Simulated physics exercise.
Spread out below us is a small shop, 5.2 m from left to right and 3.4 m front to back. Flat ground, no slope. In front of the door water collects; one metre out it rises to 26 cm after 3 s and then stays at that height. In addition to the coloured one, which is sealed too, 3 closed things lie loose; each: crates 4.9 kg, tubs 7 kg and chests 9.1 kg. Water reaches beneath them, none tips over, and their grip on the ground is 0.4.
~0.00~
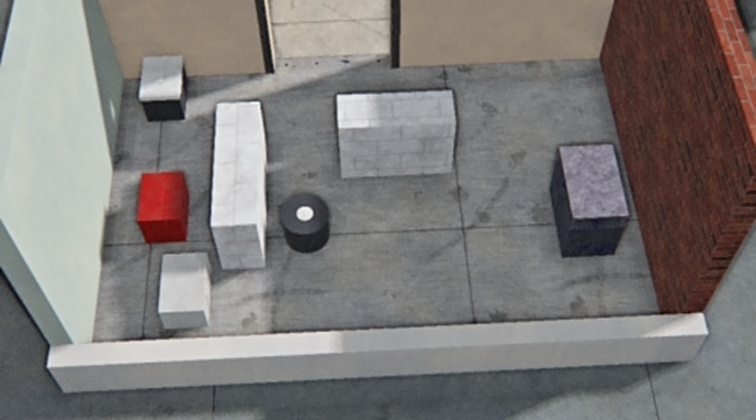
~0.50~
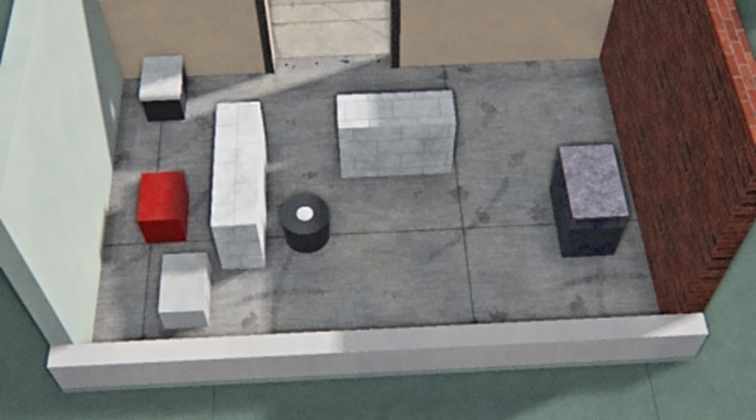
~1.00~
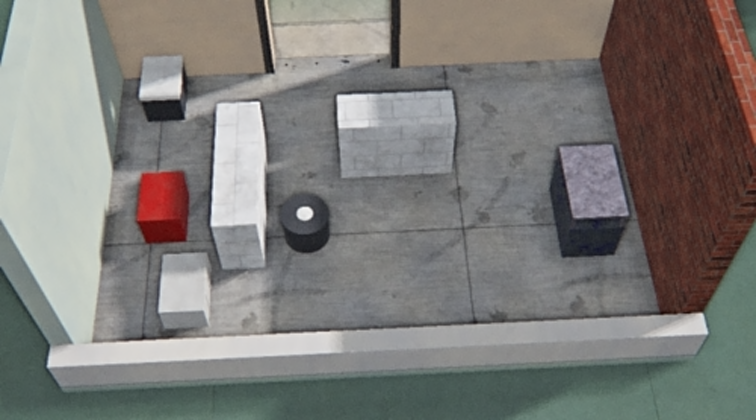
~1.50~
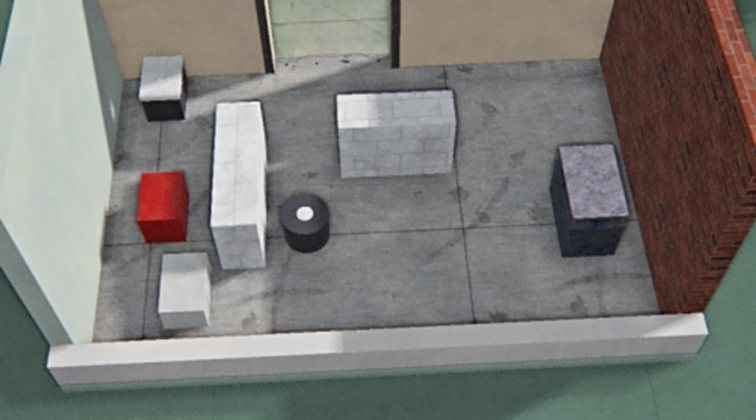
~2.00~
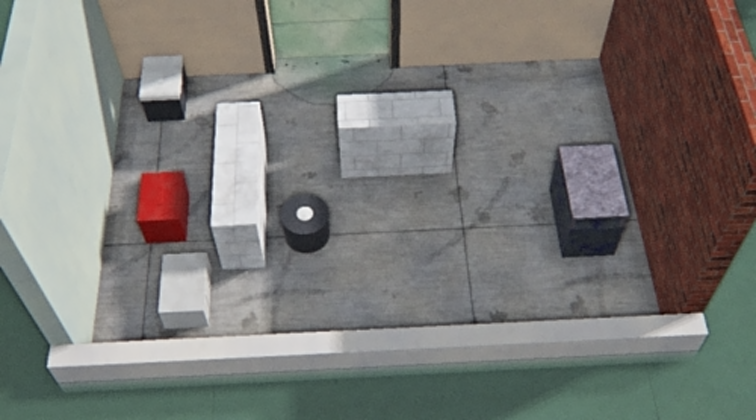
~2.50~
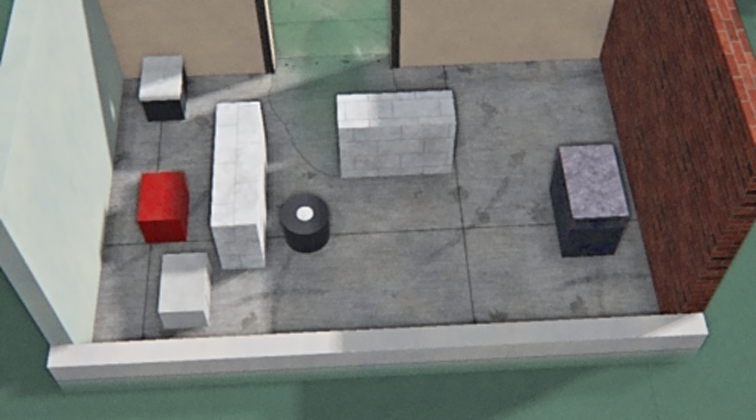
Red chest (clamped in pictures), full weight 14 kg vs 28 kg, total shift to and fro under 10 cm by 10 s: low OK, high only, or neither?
High only.
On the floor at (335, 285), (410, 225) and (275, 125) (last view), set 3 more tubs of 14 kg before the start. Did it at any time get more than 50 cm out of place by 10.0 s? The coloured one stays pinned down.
In the order given, beyond the mark, then within the mark, and last beyond the mark.
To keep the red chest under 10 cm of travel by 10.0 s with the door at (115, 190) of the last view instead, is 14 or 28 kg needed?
That way, neither mass suffices.
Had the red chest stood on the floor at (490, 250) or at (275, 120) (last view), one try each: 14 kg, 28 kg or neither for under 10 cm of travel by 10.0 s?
Taking them in turn, neither mass keeps it, and neither mass keeps it.
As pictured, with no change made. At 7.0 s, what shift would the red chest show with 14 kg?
Close to 0 centimetres.
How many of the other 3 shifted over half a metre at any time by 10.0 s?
That adds up to 2.
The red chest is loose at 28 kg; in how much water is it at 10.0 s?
8 cm, roughly.
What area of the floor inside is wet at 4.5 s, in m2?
Near 9.5 m2 in all.
After 3.5 s the red chest would be 0 cm from its start with 14 kg and 0 cm from its start with 28 kg; 0 cm of water round it then.
After 4.5 s the red chest would be 0 cm from its start with 14 kg and 0 cm from its start with 28 kg; 0 cm of water round it then.
After 7.0 s the red chest would be 0 cm from its start with 14 kg and 0 cm from its start with 28 kg; 3 cm of water round it then.
After 10.0 s the red chest would be 67 cm from its start with 14 kg and 0 cm from its start with 28 kg; 8 cm of water round it then.
